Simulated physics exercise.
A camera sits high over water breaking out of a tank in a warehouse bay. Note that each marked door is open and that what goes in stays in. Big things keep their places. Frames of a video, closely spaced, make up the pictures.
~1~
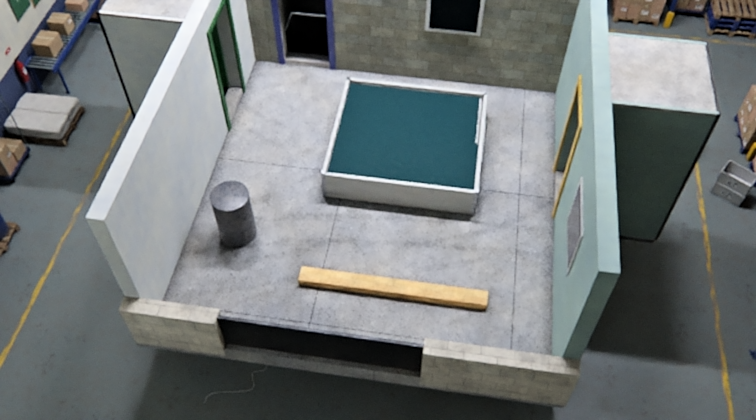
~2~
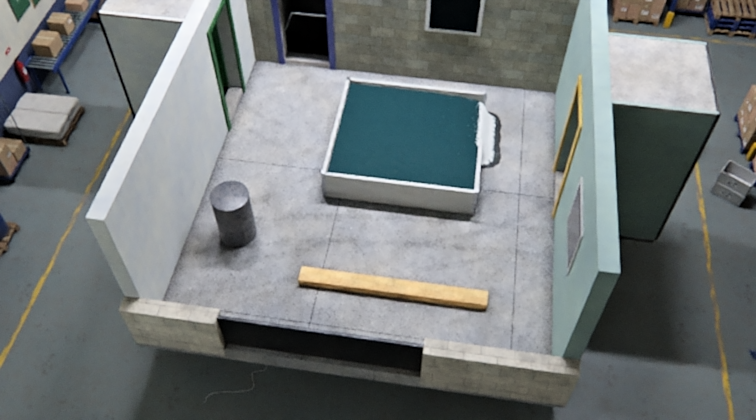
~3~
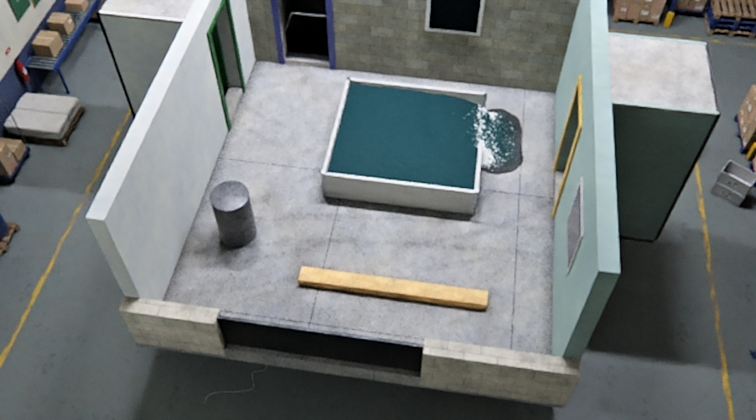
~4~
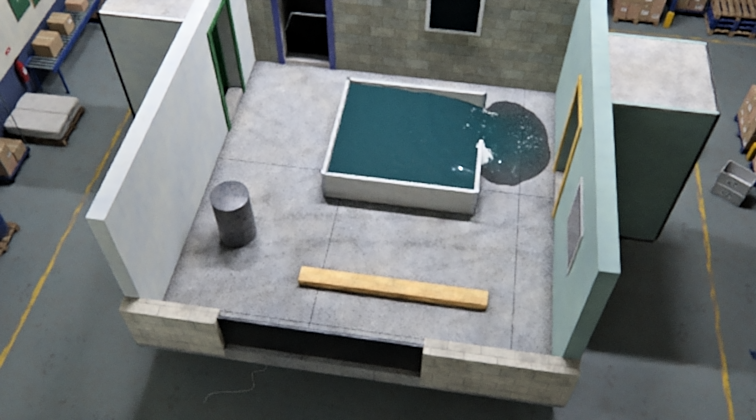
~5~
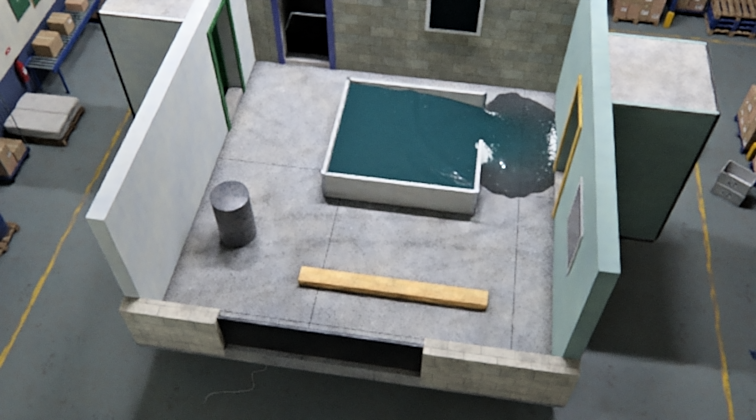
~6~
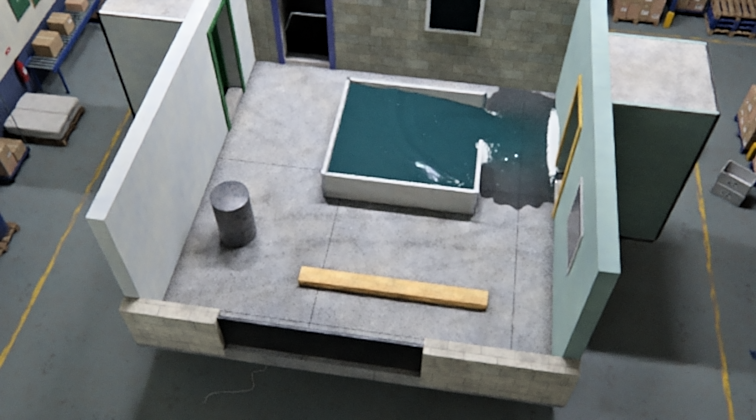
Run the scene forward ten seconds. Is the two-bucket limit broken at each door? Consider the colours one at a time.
As I see it, the green door is going to stay within two buckets; the yellow door is going to be swamped; the blue door is going to stay within two buckets.
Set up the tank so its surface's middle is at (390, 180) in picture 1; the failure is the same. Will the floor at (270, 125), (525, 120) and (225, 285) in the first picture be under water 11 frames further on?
So, in the order given, I'd say unaffected, soaked through, unaffected.
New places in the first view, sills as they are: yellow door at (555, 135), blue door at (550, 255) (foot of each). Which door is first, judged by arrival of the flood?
I'd go with the yellow one.
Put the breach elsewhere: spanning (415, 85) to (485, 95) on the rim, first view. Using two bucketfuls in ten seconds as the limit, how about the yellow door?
The yellow one ends up below.
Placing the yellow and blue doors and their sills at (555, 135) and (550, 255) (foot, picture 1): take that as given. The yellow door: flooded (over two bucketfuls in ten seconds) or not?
The yellow door crosses the line.
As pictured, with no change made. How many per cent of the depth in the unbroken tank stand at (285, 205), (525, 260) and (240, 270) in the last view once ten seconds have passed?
The depths come to near 14, 8 and 20 per cent respectively.
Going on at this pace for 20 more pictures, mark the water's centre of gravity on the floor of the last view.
Around pixel (441, 154) of the last picture.
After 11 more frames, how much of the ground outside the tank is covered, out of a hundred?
Roughly 25 per cent.
A moment on, water covers 10 % of the floor; the green door not reached, the yellow door under two buckets in, the blue door not reached.
Next, water covers 25 % of the floor; the green door not reached, the yellow door over two buckets in, the blue door not reached.
Then, water covers 45 % of the floor; the green door not reached, the yellow door over two buckets in, the blue door wet at the sill, nothing in.
Later, water covers 85 % of the floor; the green door wet at the sill, nothing in, the yellow door far over two buckets in, the blue door wet at the sill, nothing in.
In the end, water covers 95 % of the floor; the green door wet at the sill, nothing in, the yellow door far over two buckets in, the blue door wet at the sill, nothing in.
